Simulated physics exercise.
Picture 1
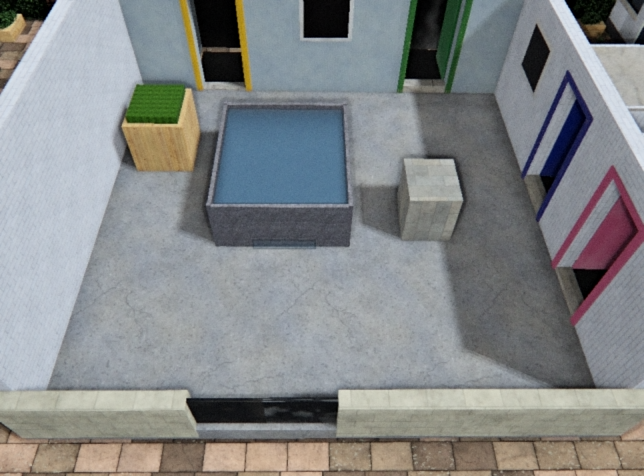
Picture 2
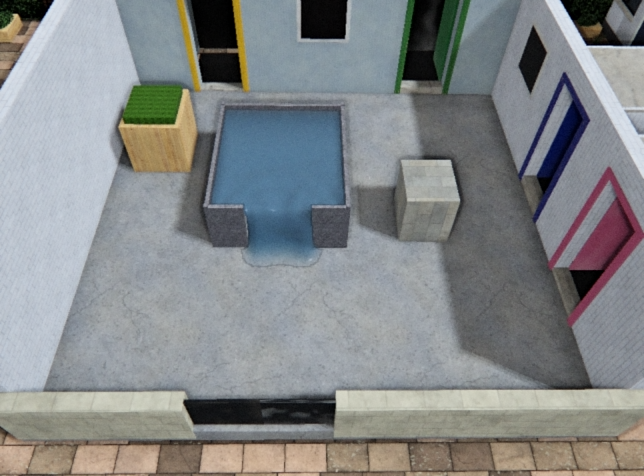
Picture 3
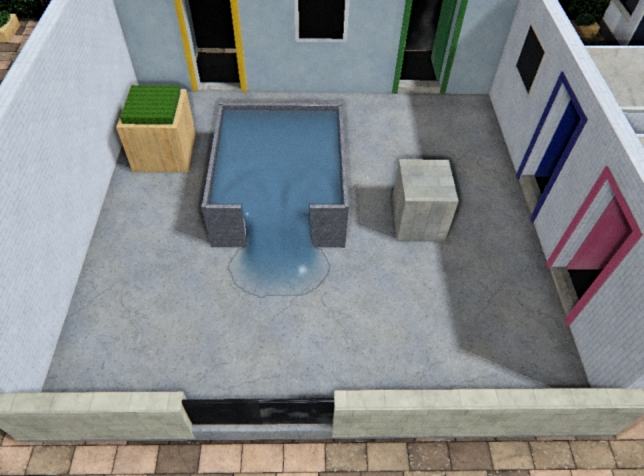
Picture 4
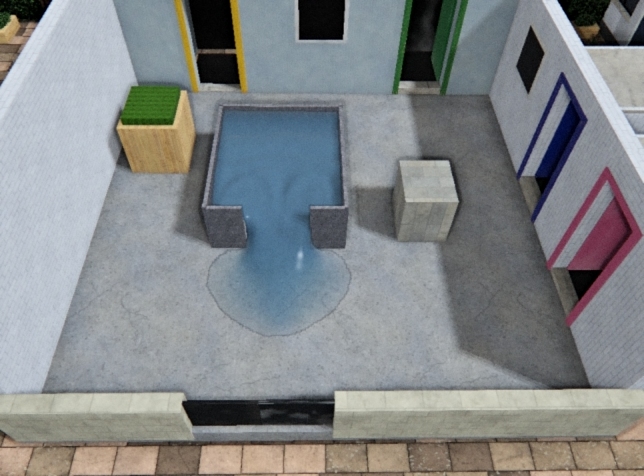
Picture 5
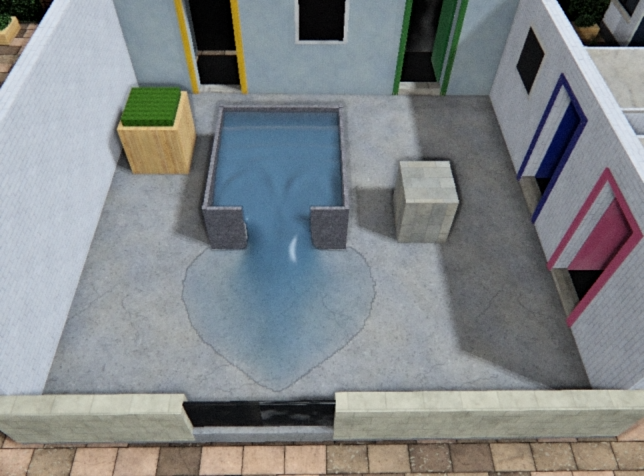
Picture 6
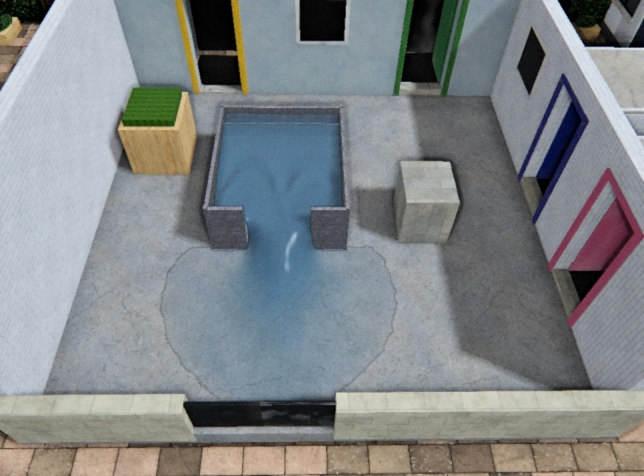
In a walled back court, water pours through a tank's front gap and spreads toward the low front wall.
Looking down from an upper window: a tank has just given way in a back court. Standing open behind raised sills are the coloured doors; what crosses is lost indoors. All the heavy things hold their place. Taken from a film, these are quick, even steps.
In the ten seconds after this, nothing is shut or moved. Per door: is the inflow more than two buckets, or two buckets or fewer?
As I see it, the blue door does not go over two buckets. The pink door goes over two buckets. The green door does not go over two buckets. The yellow door goes over two buckets.
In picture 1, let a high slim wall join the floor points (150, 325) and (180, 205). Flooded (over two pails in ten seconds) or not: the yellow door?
Looking at each in turn, yellow door overshoots the limit.
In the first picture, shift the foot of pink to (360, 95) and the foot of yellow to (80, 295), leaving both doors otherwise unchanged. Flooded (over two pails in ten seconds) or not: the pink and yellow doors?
Taking them in turn, the pink door remains below the limit and the yellow door crosses the limit.
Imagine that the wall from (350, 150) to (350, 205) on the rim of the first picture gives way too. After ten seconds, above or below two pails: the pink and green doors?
The pink door tops the limit, while the green door tops the limit.
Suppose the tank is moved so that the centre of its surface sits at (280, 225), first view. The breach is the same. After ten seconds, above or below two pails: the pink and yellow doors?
Log: Pink breaks the limit; yellow misses the mark.
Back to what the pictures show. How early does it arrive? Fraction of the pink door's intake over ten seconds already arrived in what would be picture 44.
Some 65 per cent.
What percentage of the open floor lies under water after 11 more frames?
Close to 30 in a hundred, I think.
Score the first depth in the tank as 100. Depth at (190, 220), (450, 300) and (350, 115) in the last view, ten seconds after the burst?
Readings in order: Around 14, 4 and 6 %.
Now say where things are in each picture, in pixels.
The first frame shows the water tank at (283, 154) is whole and still.
In the second frame, the front is at (315, 257), out from the gap at (279, 231).
In the third frame, the front is at (298, 291), out from the gap at (278, 233).
In the fourth frame, the front is at (264, 331), out from the gap at (278, 234).
In the fifth frame, water pours out at (278, 236) and has run to (280, 383).
In the sixth frame, water pours out at (279, 235) and has run to a hidden place.
A moment on, water covers 25 % of the floor; the blue door not reached, the pink door not reached, the green door not reached, the yellow door not reached.
Next, water covers 30 % of the floor; the blue door not reached, the pink door not reached, the green door not reached, the yellow door not reached.
Then, water covers 50 % of the floor; the blue door wet at the sill, nothing in, the pink door under two buckets in, the green door not reached, the yellow door not reached.
Later, water covers 80 % of the floor; the blue door wet at the sill, nothing in, the pink door over two buckets in, the green door wet at the sill, nothing in, the yellow door under two buckets in.
In the end, water covers 95 % of the floor; the blue door wet at the sill, nothing in, the pink door far over two buckets in, the green door wet at the sill, nothing in, the yellow door far over two buckets in.
